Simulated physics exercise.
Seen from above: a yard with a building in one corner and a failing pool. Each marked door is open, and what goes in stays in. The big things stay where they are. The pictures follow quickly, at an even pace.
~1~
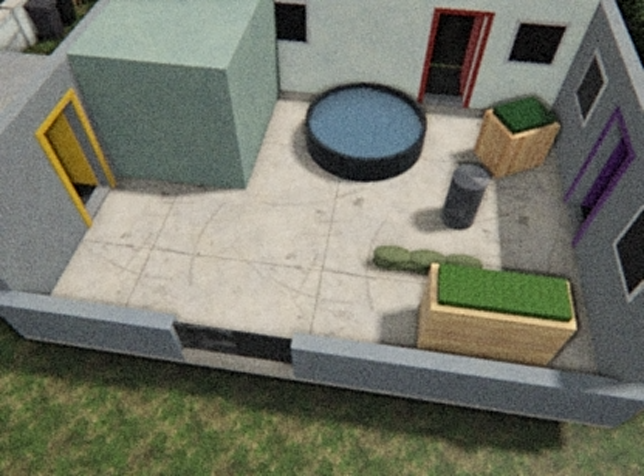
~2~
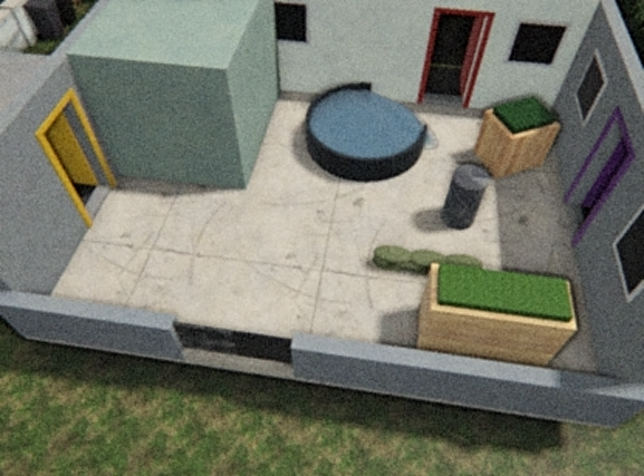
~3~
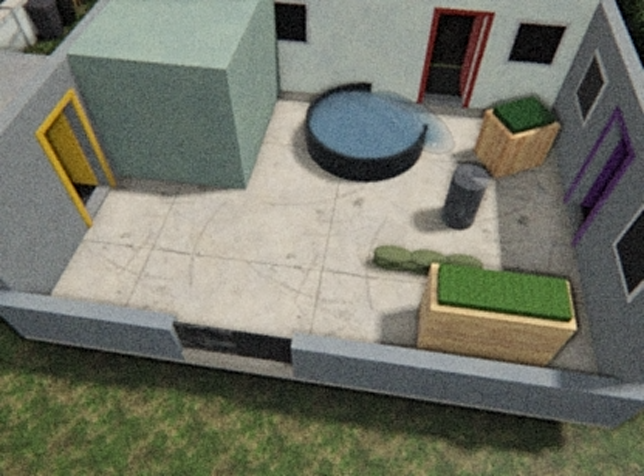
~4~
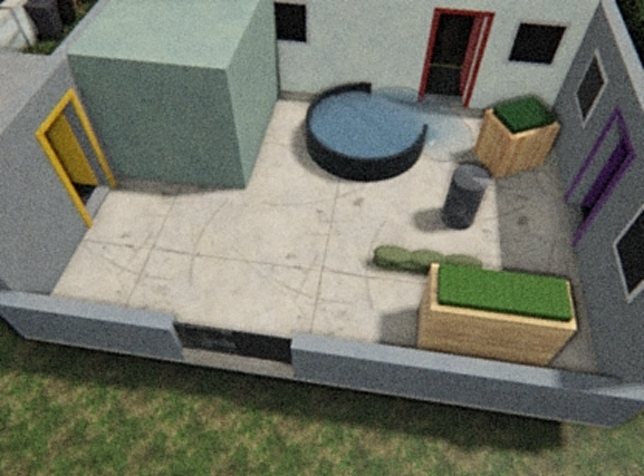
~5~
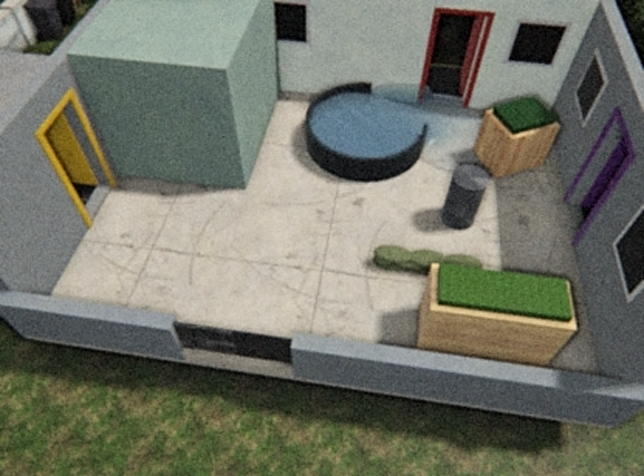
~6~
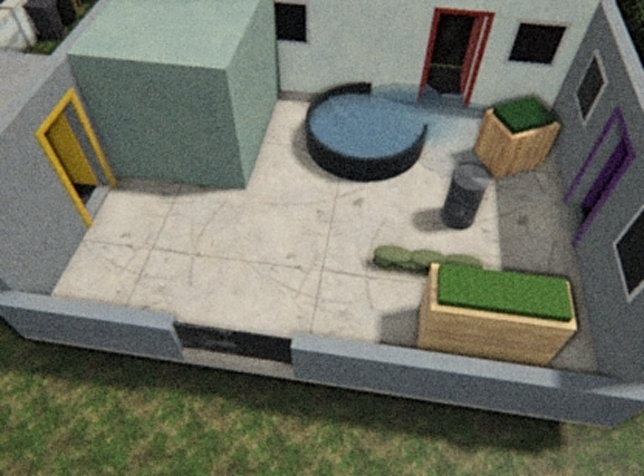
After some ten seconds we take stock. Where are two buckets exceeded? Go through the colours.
One by one: The purple door stays under that; the red door takes more than that; the yellow door stays under that.
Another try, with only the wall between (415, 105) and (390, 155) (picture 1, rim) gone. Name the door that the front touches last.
The yellow one.
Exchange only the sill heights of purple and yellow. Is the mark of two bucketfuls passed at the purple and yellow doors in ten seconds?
In short: The purple door lets less in; the yellow door keeps below it.
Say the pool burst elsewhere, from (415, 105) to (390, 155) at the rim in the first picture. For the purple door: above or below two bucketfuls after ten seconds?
My reading: The purple one passes that mark.
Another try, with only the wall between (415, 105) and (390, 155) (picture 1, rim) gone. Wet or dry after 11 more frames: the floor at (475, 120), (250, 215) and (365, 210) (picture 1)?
As listed: Flooded, not flooded, clear.
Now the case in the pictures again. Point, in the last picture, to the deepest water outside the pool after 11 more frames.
Close to (549, 133).
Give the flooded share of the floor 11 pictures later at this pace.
Near 15 in a hundred.
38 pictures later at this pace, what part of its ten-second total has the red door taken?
About 95 per cent.
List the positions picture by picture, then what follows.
The round tank at (366, 122) is whole and still, in the first frame.
The front is at (433, 146), out from the gap on the round tank's far side, in the second frame.
Water pours out on the round tank's far side and has run to (448, 147), in the third frame.
Water pours out on the round tank's far side and has run to a hidden place, in the fourth frame.
The front is at a hidden place, out from the gap on the round tank's far side, in the fifth frame.
Water pours out on the round tank's far side and has run to (315, 94), in the sixth frame.
A moment on, water covers 15 % of the floor; the purple door not reached, the red door over two buckets in, the yellow door not reached.
Next, water covers 15 % of the floor; the purple door not reached, the red door far over two buckets in, the yellow door not reached.
Then, water covers 35 % of the floor; the purple door wet at the sill, nothing in, the red door far over two buckets in, the yellow door not reached.
Later, water covers 60 % of the floor; the purple door wet at the sill, nothing in, the red door far over two buckets in, the yellow door not reached.
In the end, water covers 90 % of the floor; the purple door wet at the sill, nothing in, the red door far over two buckets in, the yellow door not reached.
